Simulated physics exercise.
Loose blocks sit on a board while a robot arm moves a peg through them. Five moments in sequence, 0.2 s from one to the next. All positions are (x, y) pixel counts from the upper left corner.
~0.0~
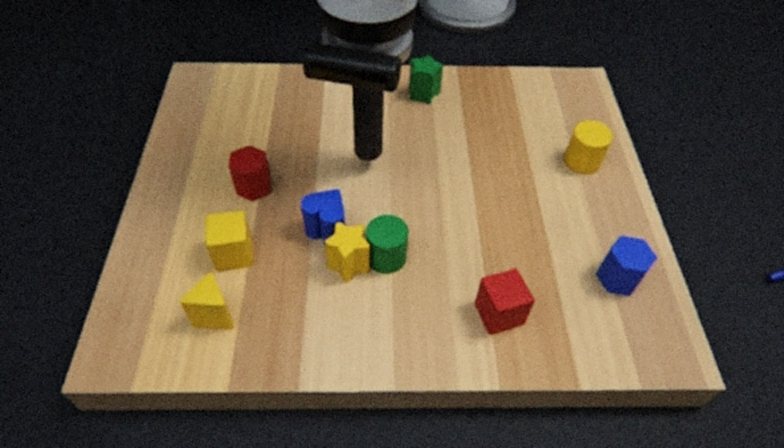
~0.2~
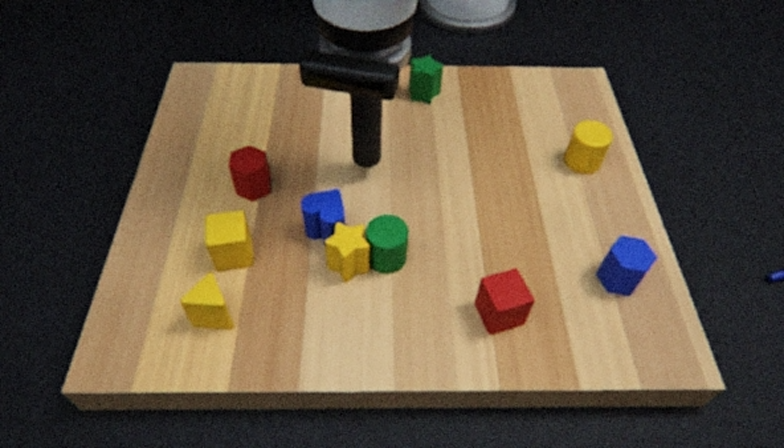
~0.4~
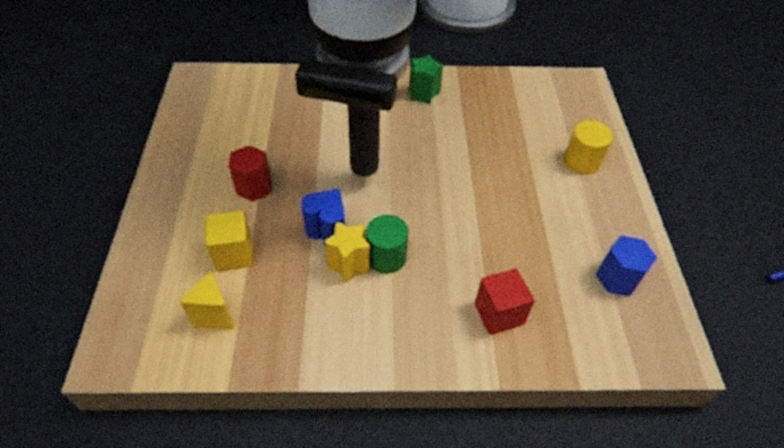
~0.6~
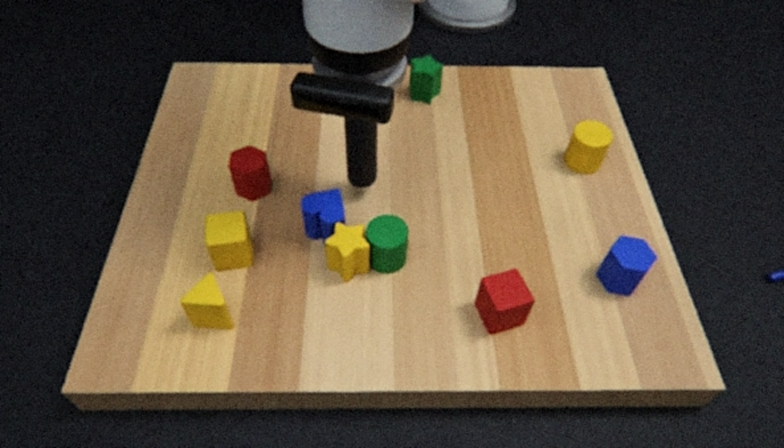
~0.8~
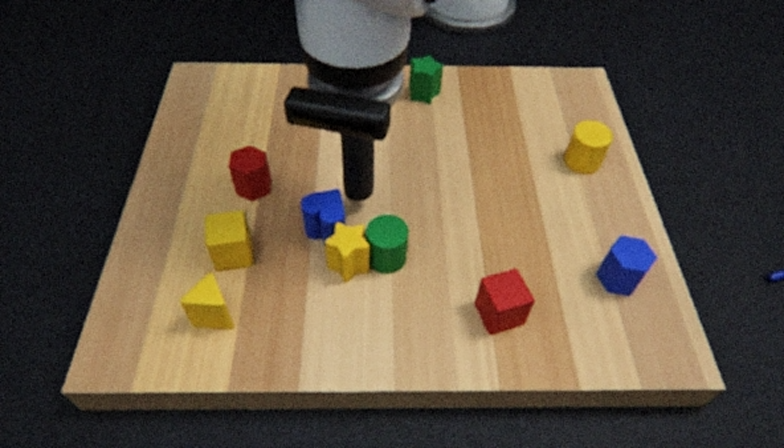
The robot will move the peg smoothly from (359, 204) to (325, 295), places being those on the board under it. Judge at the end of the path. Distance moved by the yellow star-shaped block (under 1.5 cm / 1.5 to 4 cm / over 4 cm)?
Result: Over 4 cm.
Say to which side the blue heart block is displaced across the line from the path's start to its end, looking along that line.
It heads right.
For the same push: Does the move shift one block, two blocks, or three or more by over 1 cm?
Blocks that move over 1 cm: Two.
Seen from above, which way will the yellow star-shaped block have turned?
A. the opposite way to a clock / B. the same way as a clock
A
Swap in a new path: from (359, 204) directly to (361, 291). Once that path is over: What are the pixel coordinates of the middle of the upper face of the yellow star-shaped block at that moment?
Its top middle is near (334, 285).
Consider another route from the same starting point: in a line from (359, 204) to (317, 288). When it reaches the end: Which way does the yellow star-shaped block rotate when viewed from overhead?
Seen from above, counterclockwise.
The first path, step by step. One third of the way, peg at (347, 221); blue heart block at (313, 211).
Two thirds of the way, peg at (336, 251); blue heart block at (305, 219), turned 30° clockwise; yellow star-shaped block at (346, 262), turned 30° anticlockwise.
At the end, peg at (324, 283); blue heart block at (305, 219), turned 30° clockwise; yellow star-shaped block at (349, 288), turned 60° anticlockwise; green cylinder not moved.
